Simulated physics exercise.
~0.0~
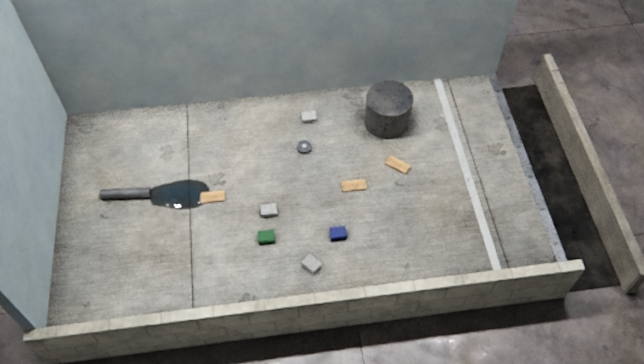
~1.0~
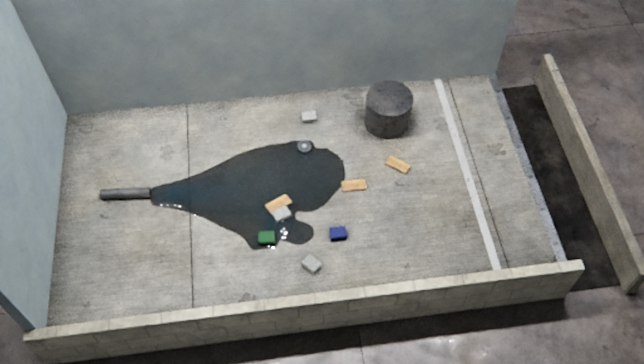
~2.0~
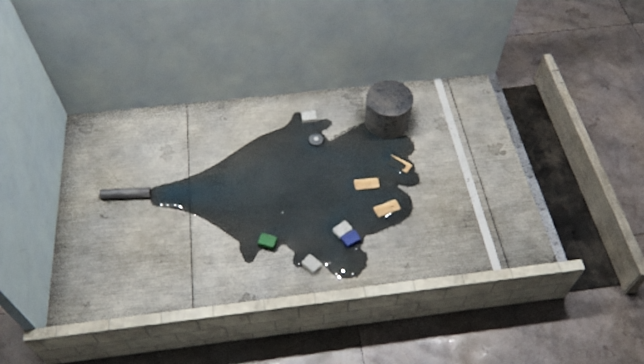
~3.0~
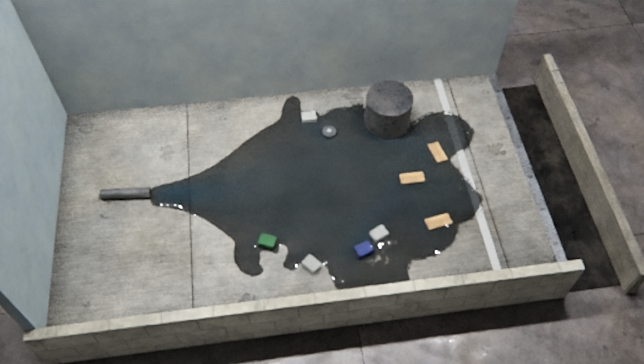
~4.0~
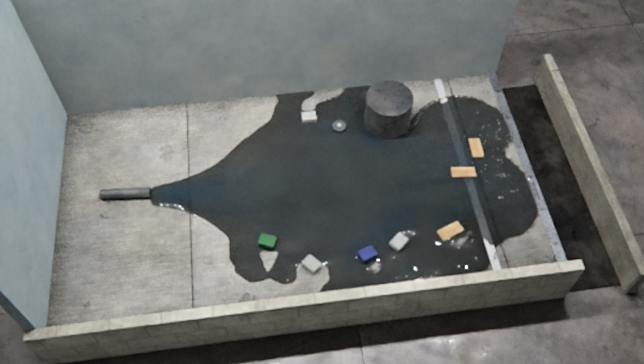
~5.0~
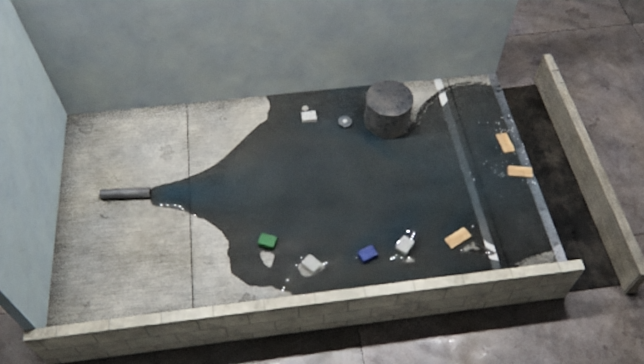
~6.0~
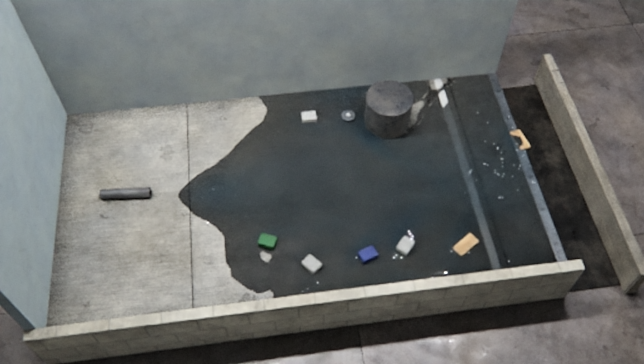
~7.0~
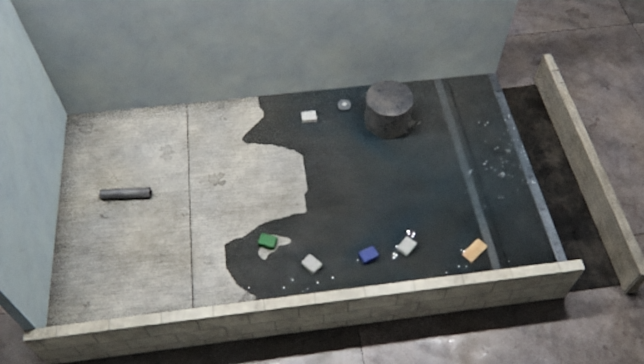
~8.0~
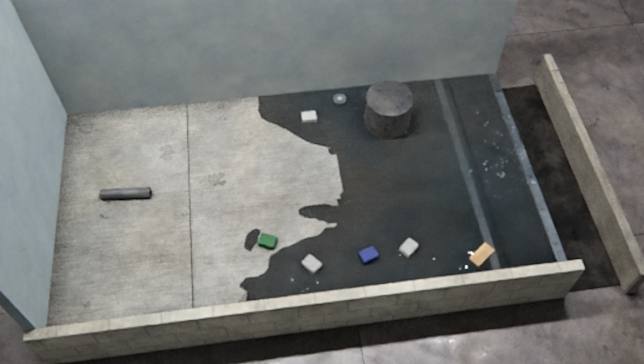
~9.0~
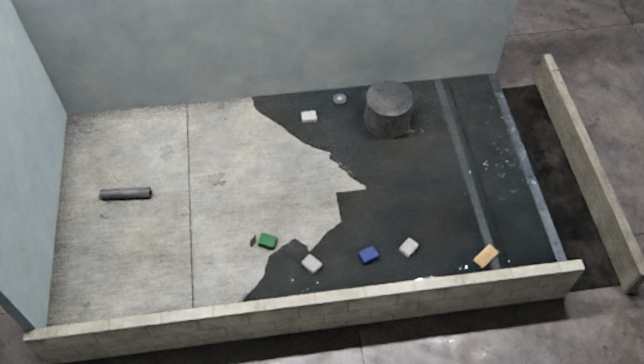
On a walled concrete floor, dark water spreads rightward from a pipe, carrying several small blocks and sending two orange ones out past the right edge, then drains from the left, leaving the green and blue blocks resting short of the white line.
